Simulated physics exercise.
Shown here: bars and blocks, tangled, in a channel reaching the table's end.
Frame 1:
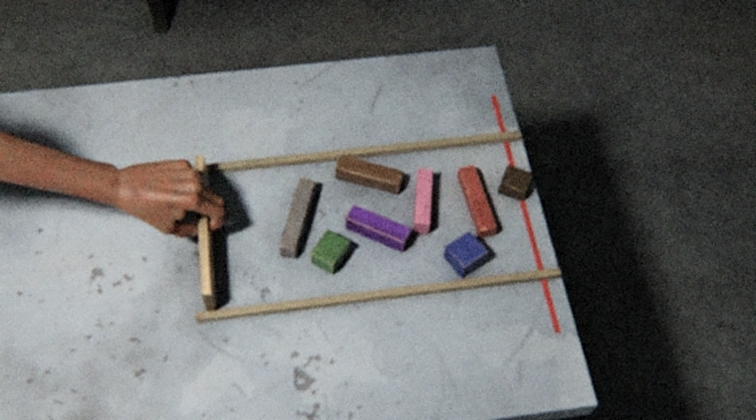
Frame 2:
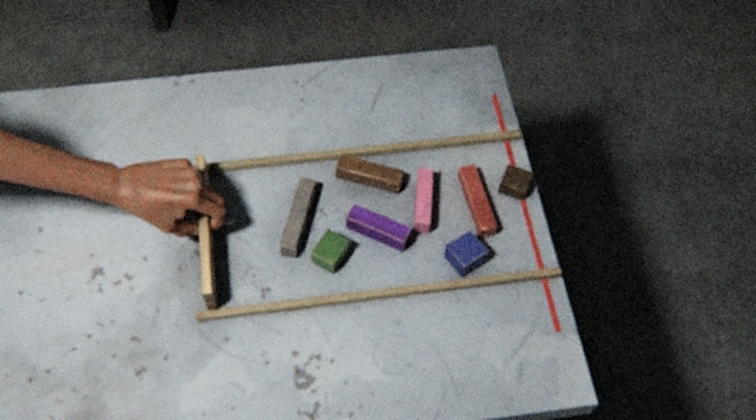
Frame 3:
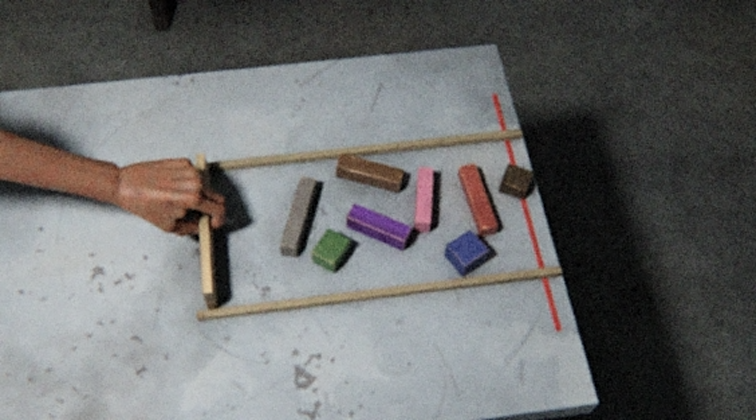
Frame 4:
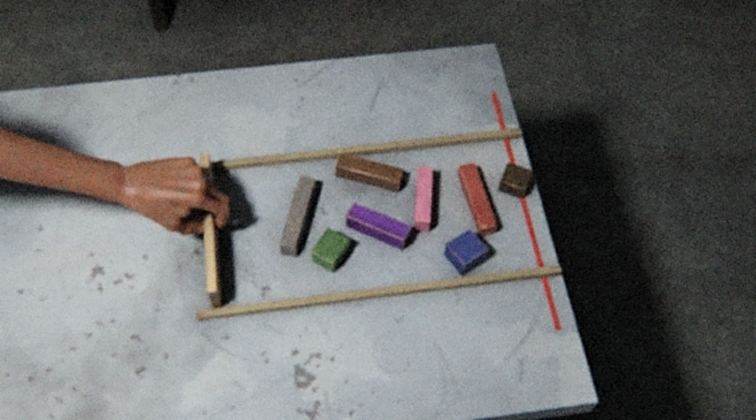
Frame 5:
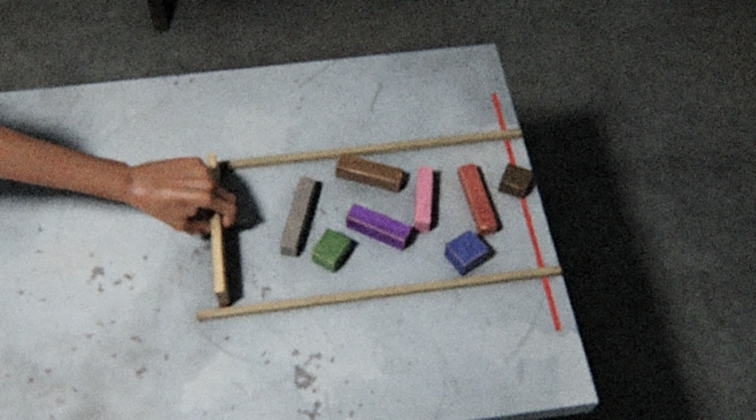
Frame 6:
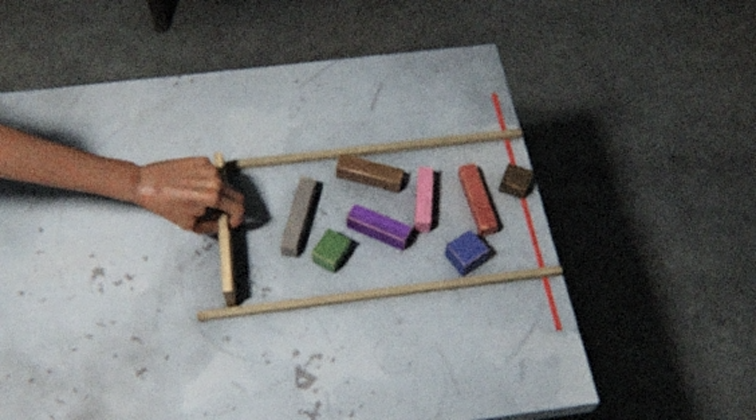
A wooden board held upright by a hand shifts slightly to the right between two thin rails on a grey table, while the coloured bars and blocks ahead of it, near a red tape line, stay still and untouched.
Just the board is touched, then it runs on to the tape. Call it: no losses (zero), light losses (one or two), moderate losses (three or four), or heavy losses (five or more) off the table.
Heavy losses.
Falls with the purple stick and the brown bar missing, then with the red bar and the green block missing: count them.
Count of fallen: 4 / 5.
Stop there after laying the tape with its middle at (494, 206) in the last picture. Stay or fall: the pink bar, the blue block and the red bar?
Here the pink bar drops down while the blue block drops down and the red bar drops down.
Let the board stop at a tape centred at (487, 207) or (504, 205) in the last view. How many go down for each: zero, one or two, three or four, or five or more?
Number down, tape by tape: Three to four / three to four.
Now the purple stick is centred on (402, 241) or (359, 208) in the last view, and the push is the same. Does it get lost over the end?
At the first place it does not stay, and at the second it does not stay.
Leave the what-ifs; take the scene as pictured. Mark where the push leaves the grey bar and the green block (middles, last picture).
You'll find the grey bar at roughly (530, 188) and the green block at roughly (554, 242).
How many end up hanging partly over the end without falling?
Number: 1.
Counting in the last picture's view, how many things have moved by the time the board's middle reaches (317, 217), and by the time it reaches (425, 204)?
I count 2 first and 8 after.
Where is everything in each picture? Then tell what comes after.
The first frame shows black block (515, 183); red bar (477, 201); blue block (466, 254); board (205, 231); tape (523, 205).
The second frame shows red bar (477, 200); purple stick (379, 228).
The third frame shows blue block (466, 253); grey bar (299, 216).
The fourth frame shows black block (515, 181); pink bar (423, 199).
The fifth frame shows red bar (477, 199); board (218, 228).
The sixth frame shows black block (516, 181); red bar (477, 199); blue block (467, 253); board (225, 228); tape (524, 202).
Soon after, none off yet; black block at rest near (516, 181); red bar at rest near (477, 199); blue block at rest near (467, 253).
Then, none off yet; black block moved a little near (531, 182); red bar moved a little near (506, 198); blue block moved about its own width near (512, 244).
At rest, the number that fall off is five or more; fallen, brown bar, purple stick, pink bar, blue block, red bar and black block.
